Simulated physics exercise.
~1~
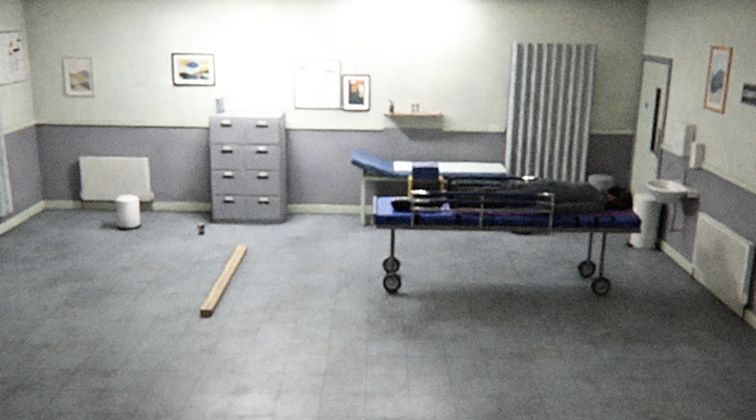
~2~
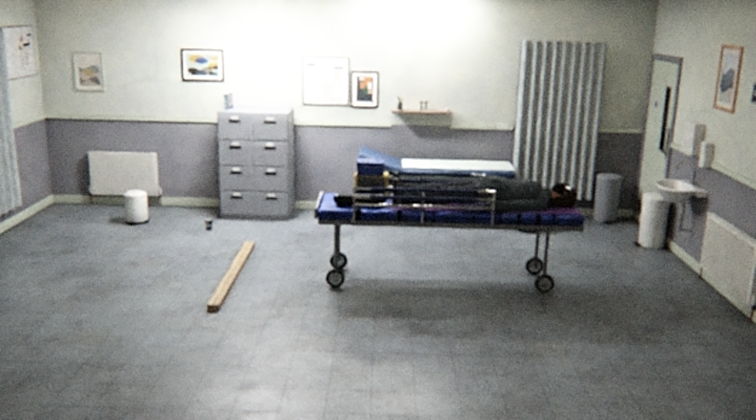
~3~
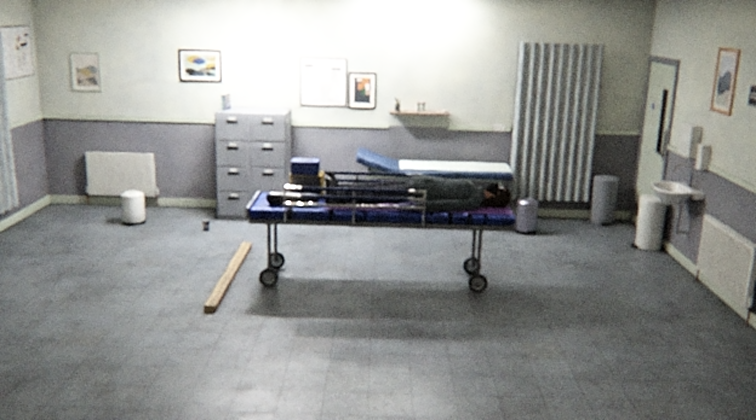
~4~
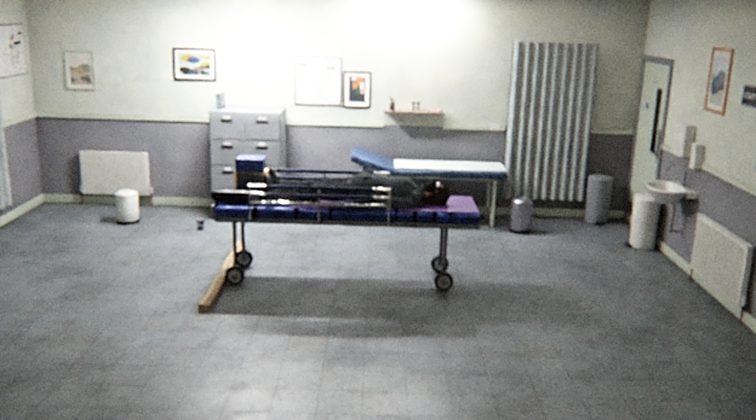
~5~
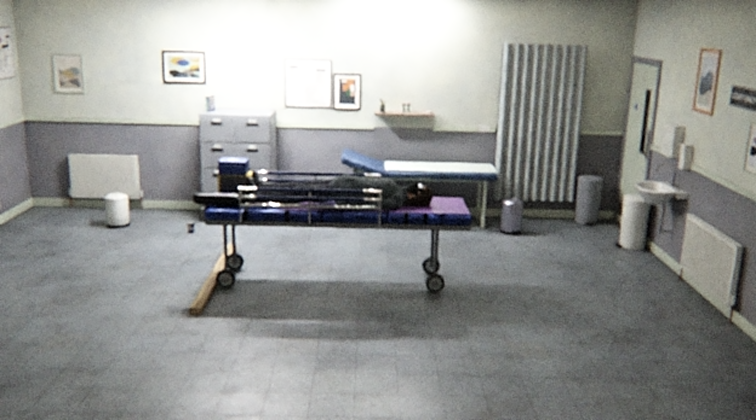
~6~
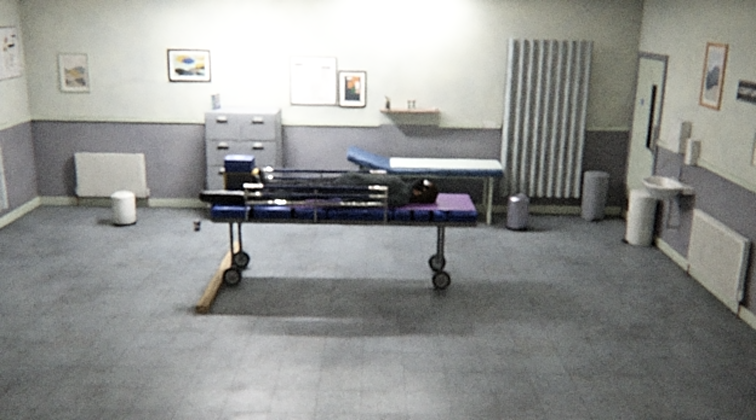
Hospital trolley carrying a lying person and equipment rolling left across a clinic room, stopping by a wooden beam, load still aboard.
